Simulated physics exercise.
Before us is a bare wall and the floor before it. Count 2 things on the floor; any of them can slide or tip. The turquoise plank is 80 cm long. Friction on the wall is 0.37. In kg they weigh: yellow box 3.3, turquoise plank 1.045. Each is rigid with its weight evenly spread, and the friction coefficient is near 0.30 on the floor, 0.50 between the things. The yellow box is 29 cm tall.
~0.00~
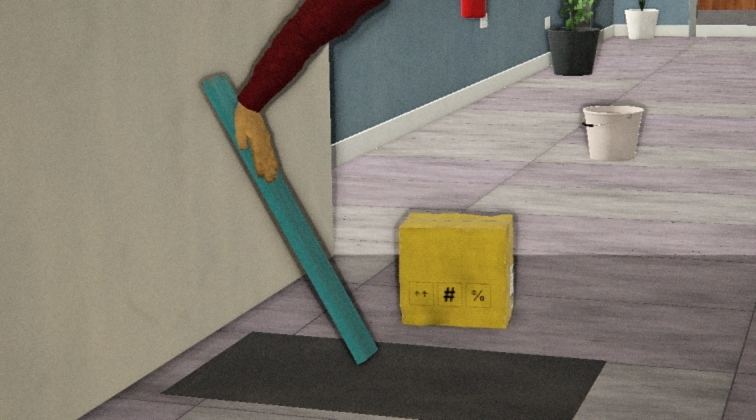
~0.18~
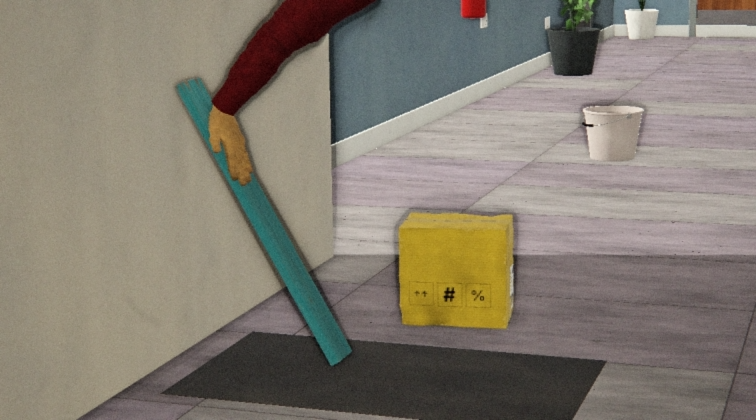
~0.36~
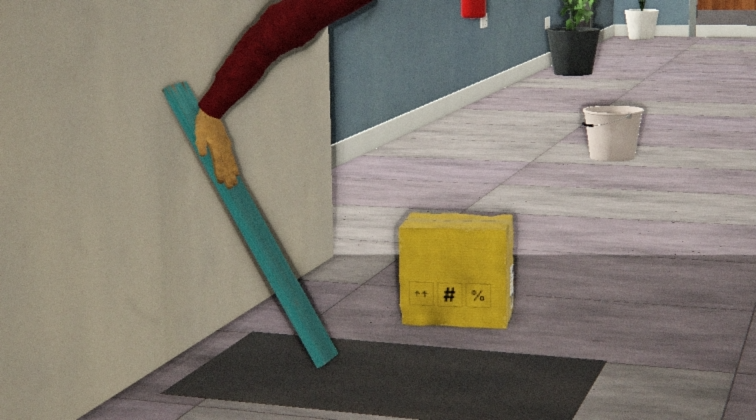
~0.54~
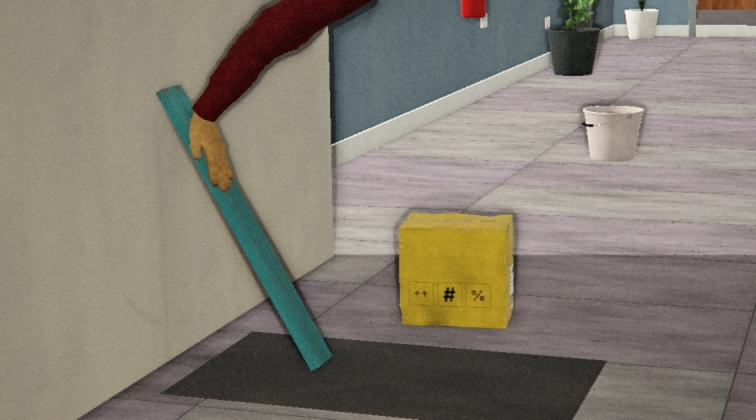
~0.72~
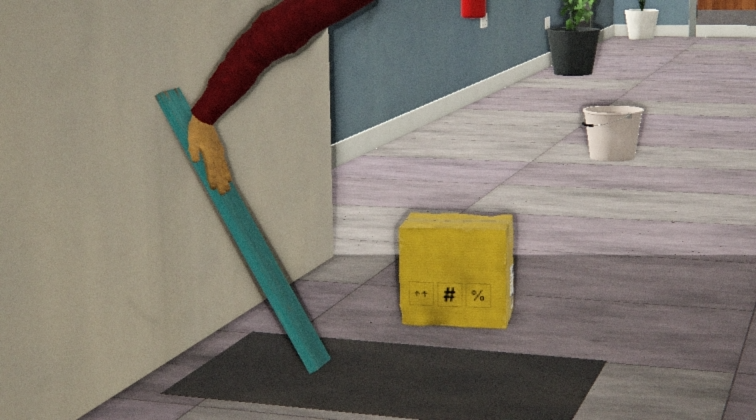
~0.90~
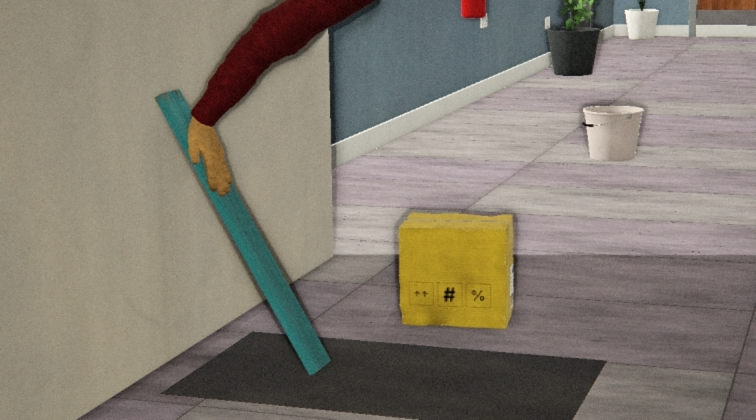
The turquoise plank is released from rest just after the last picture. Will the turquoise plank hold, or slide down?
The plank remains leaning.
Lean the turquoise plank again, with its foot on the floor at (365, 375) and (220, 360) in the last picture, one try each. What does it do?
First try: It gives way; second try: It holds.
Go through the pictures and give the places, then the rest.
In the first frame, 14 cm from its place; turquoise plank (290, 218); yellow box (457, 269).
In the second frame, 7 cm from its place; turquoise plank (265, 220); yellow box (457, 269).
In the third frame, 3 cm from its place; turquoise plank (251, 223); yellow box (457, 269).
In the fourth frame, 1 cm from its place; turquoise plank (245, 226); yellow box (457, 269).
Propped up under the hand; turquoise plank (244, 229); yellow box (457, 269), in the fifth frame.
Propped up under the hand; turquoise plank (244, 231); yellow box (457, 269), in the sixth frame.
Around 1.10 s, nothing moves.
Around 1.50 s, turquoise plank resting near (244, 231).
Finally (2.2 s), both still in place (within 10 cm). Final places as that camera would see them, turquoise plank near (244, 231). The plank stays up.
